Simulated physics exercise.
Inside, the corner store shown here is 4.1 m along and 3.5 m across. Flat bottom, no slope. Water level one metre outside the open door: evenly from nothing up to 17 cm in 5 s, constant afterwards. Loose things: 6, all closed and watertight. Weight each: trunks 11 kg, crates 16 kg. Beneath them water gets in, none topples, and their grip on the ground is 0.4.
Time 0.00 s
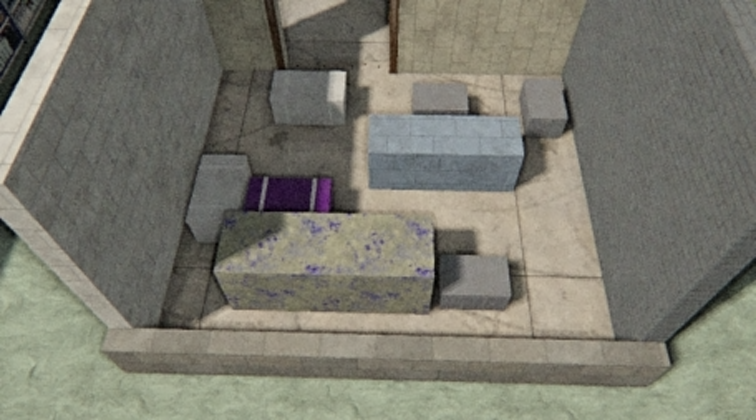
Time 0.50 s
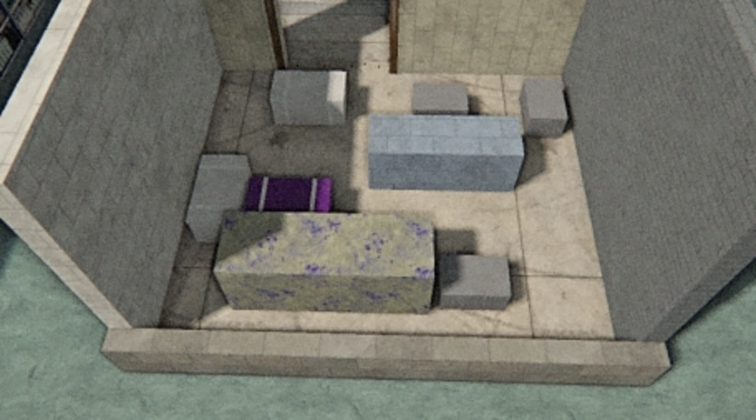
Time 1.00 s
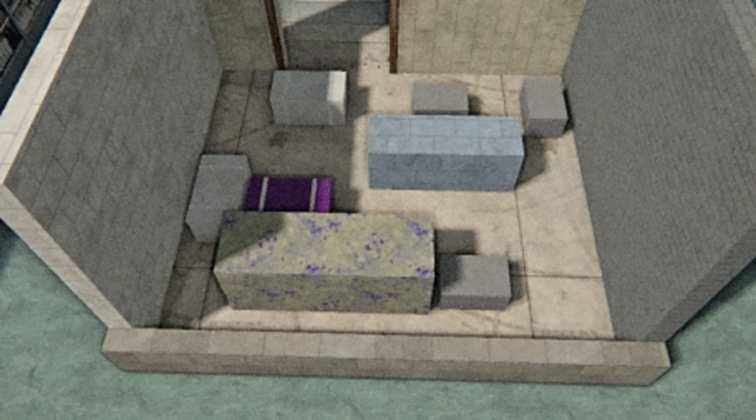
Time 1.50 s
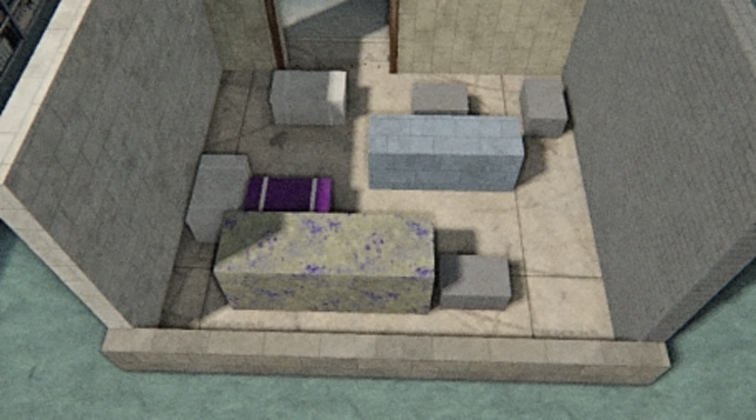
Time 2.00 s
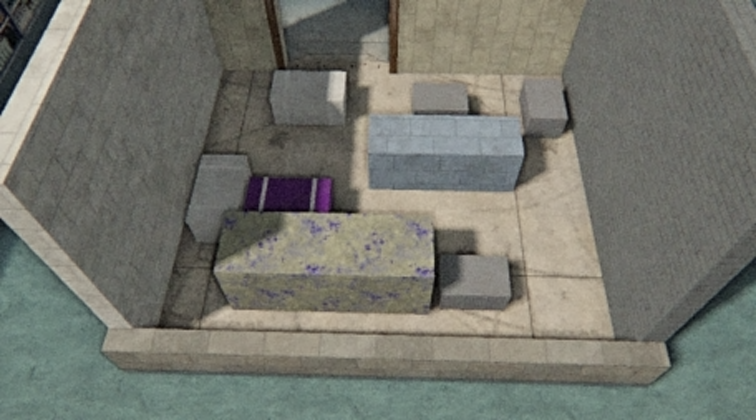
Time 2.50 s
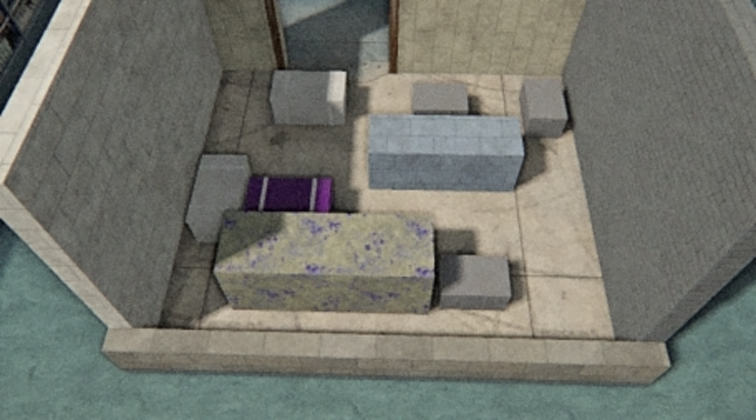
In a small walled room seen from above, grey blocks, a bluish block, a speckled block and a purple trunk all stayed still while the pale green ground outside turned a watery blue-green.
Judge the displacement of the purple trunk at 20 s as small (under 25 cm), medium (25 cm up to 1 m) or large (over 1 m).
Medium.
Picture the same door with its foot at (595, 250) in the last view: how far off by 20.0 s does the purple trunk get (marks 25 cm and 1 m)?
In that case the purple trunk travels far.
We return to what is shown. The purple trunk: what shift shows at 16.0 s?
Around 80 centimetres.
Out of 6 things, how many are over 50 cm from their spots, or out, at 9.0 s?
The number comes to 2.
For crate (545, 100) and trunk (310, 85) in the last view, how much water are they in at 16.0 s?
10 and 10 cm.
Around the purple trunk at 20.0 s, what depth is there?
16 cm, roughly.
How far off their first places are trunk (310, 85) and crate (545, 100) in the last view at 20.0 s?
Shifts: 80 cm / 150 cm.
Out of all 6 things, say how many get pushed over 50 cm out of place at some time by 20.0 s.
By my tally, 6.
After 4.0 s the purple trunk is near (288, 197), 0.0 m from its start, aground; 0 afloat.
After 9.0 s the purple trunk is near (245, 204), 0.4 m from its start, afloat; 3 afloat.
After 16.0 s the purple trunk is near (198, 205), 0.8 m from its start, afloat; 6 afloat.
After 20.0 s the purple trunk is near (210, 177), 0.8 m from its start, afloat; 6 afloat.
